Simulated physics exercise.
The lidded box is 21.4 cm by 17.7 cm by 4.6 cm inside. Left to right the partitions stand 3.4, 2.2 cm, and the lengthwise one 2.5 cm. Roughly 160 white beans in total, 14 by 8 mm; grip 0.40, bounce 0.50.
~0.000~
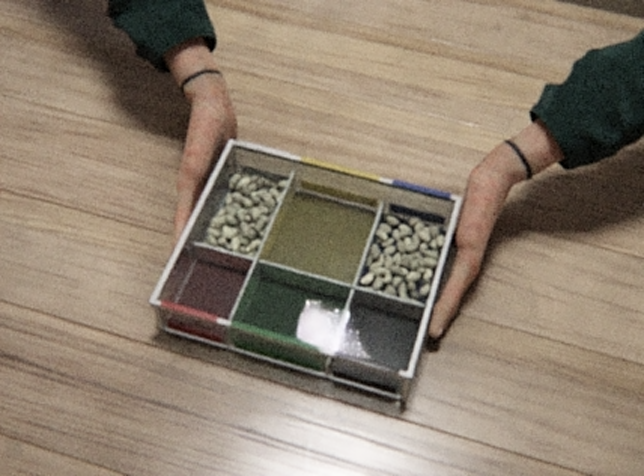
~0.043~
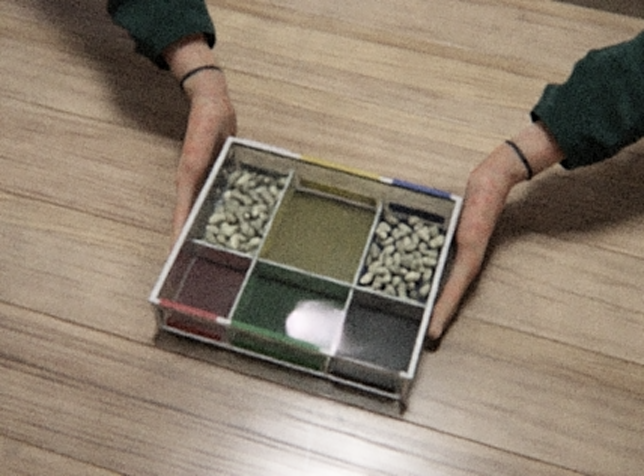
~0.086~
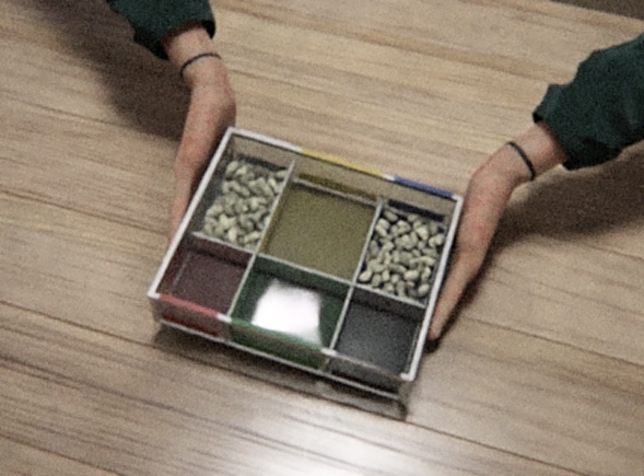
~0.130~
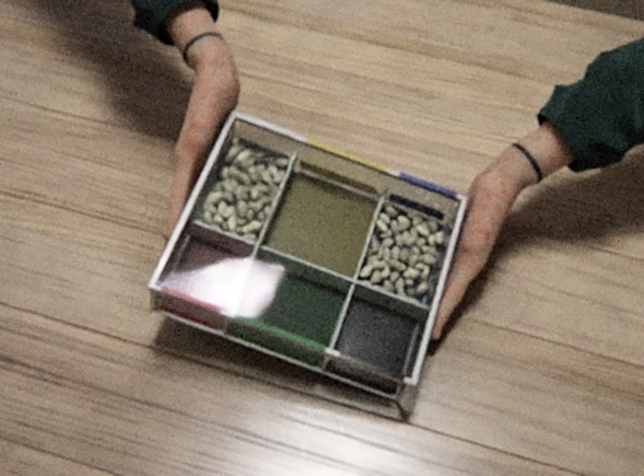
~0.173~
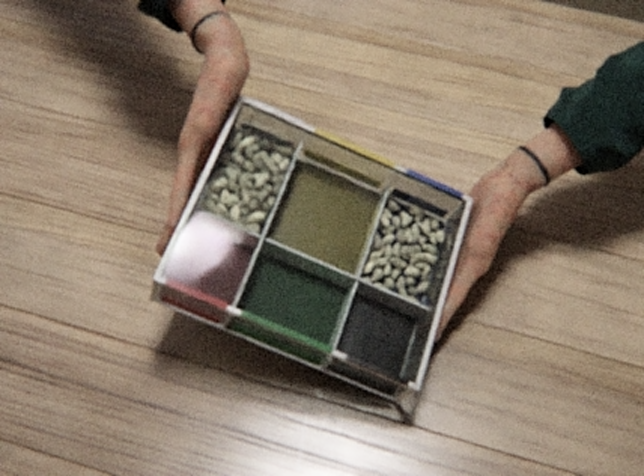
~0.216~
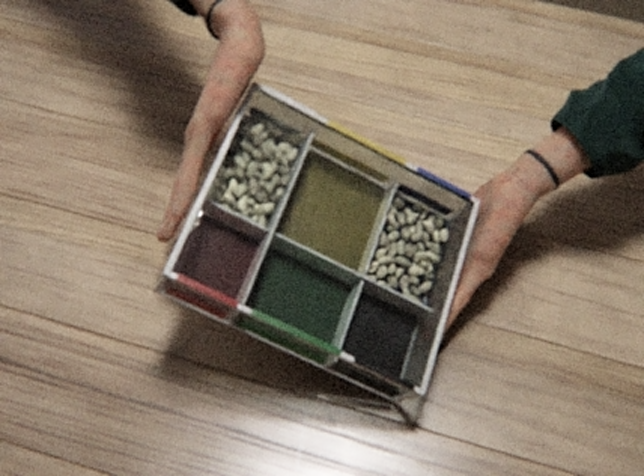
A clear lidded box divided into six compartments sits between two hands in dark green sleeves, seen from above at an angle on a wood-grained surface. Pale beans fill the far left and far right compartments, with an olive one between them and dark red, green and near-black ones in front. The hands tilt the box, raising its left side, as a bright reflection slides leftward across the lid and disappears.
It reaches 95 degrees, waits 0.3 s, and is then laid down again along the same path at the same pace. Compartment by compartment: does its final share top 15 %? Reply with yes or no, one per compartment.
Red compartment no, blue compartment yes, green compartment no, yellow compartment no, white compartment yes, black compartment yes.
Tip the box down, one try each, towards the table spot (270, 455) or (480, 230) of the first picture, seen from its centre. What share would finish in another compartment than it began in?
Around 85 % for the first direction, around 5 % for the second.
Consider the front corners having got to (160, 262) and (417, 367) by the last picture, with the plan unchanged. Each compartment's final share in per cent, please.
It comes out as red at 0 percent, blue at 45 percent, green at 0 percent, yellow at 0 percent, white at 55 percent and black at 0 percent.
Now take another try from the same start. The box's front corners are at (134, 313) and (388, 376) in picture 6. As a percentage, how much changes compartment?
It comes to around 80 per cent in that case.
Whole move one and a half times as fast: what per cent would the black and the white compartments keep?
The black compartment would end with 25 per cent, the white one with 40 per cent.
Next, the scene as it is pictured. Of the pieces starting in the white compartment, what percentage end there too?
I'd estimate about 40 %.
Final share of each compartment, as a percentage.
Final shares: Red 0 %; blue 40 %; green 5 %; yellow 5 %; white 25 %; black 25 %.
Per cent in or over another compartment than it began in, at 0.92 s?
Value: Close to 25 %.
Then, at 0.92 s, tilt 95 degrees; blue 40 %, green 5 %, yellow 5 %, white 40 %, black 10 %.
Then, at 1.38 s, tilt 51 degrees; blue 40 %, green 5 %, yellow 5 %, white 25 %, black 20 %.
After 1.92 s, tilt 0 degrees; blue 40 %, green 5 %, yellow 5 %, white 25 %, black 25 %.
By 2.5 s all is still; red 0 %, blue 40 %, green 5 %, yellow 5 %, white 25 %, black 25 %.
